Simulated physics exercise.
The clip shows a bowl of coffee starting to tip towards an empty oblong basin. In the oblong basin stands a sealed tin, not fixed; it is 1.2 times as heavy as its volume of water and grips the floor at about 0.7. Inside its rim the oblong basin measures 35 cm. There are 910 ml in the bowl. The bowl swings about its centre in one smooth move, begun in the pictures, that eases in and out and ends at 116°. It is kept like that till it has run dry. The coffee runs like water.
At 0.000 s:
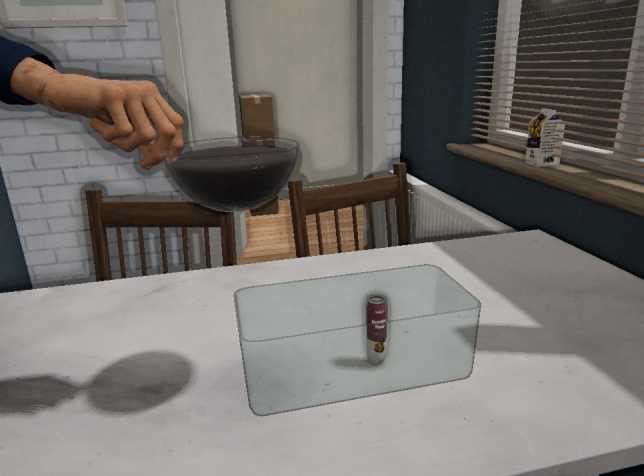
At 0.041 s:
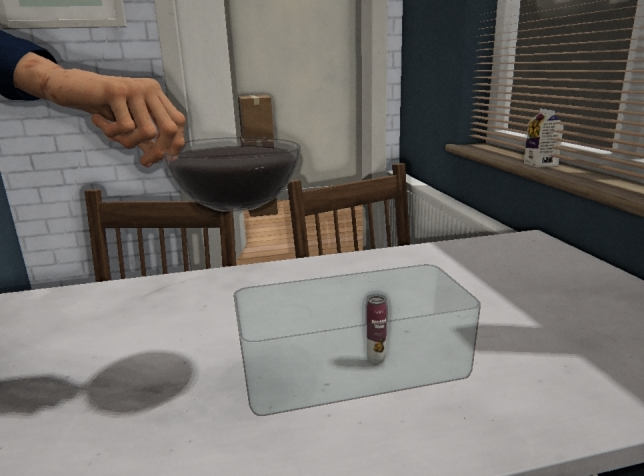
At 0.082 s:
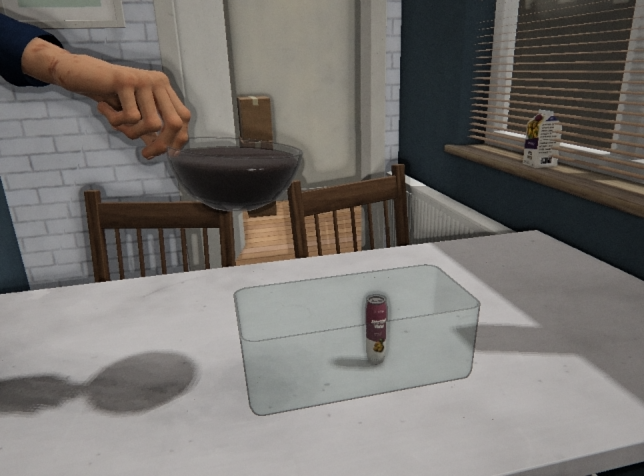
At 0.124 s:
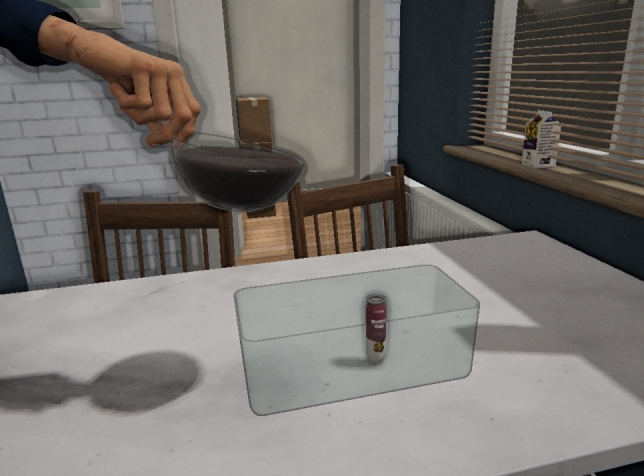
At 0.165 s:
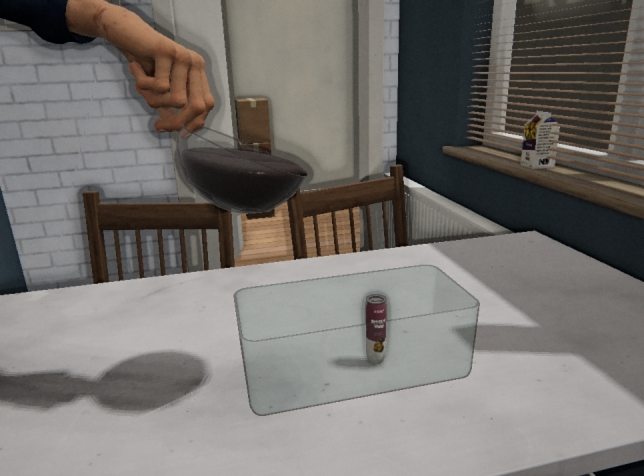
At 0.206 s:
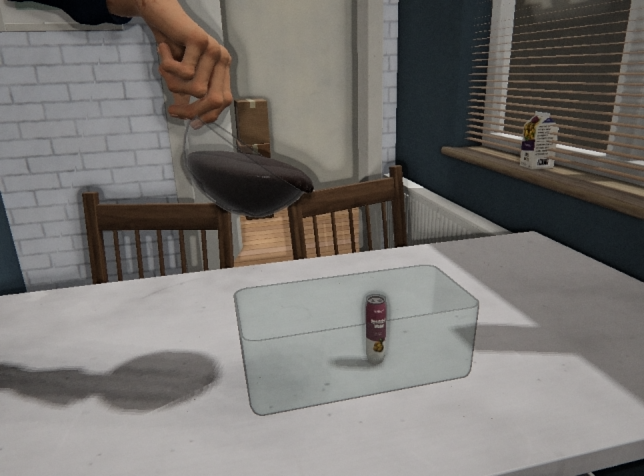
The clip opens on a hand holding a clear bowl of dark liquid, nearly still, above a white table where a small red tin stands inside a clear oblong basin. The hand then rises and moves right, steadily tilting the bowl so its right rim dips lower towards the basin's side.
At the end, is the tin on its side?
It falls.
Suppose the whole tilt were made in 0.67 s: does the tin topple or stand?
The tin falls.
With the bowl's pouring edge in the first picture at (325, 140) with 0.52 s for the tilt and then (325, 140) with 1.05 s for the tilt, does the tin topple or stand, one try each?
First it topples; then it stays up.
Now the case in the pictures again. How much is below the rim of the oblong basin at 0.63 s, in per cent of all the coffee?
About 94 per cent.
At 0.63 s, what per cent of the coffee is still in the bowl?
About 0 per cent.
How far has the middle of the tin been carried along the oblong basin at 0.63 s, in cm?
Some 3 cm.
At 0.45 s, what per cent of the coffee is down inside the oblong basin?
Near 44 in a hundred.
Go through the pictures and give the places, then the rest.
It leans 0°; its right rim is at (298, 144); the coffee meets the walls at (167, 162) and (295, 152); the oblong basin's rim runs from (237, 315) to (458, 284); the tin's top is at (377, 303), in the first picture.
It leans 2°; its right rim is at (299, 146); the coffee meets the walls at (168, 161) and (295, 153), in the second picture.
It leans 7°; its right rim is at (301, 152); the coffee meets the walls at (170, 157) and (296, 156), in the third picture.
It leans 16°; its right rim is at (303, 162); the coffee meets the walls at (174, 153) and (299, 161), in the fourth picture.
It leans 27°; its right rim is at (304, 175); the coffee meets the walls at (180, 152) and (301, 168); 2 per cent is over the edge, in the fifth picture.
It leans 39°; its right rim is at (302, 190); the coffee meets the walls at (186, 155) and (283, 171); 9 per cent is over the edge, in the sixth picture.
By 0.45 s the tilt is 111° and 2 per cent is still to pour; the tin stands where it began.
By 0.63 s the tilt is 116° and 0 per cent is still to pour; the tin leans 11°.
By 0.82 s the tilt is 116° and 0 per cent is still to pour; the tin leans 6°.
By 1.02 s the tilt is 116° and 0 per cent is still to pour; the tin lies on its side.
At rest the tin lies on its side.
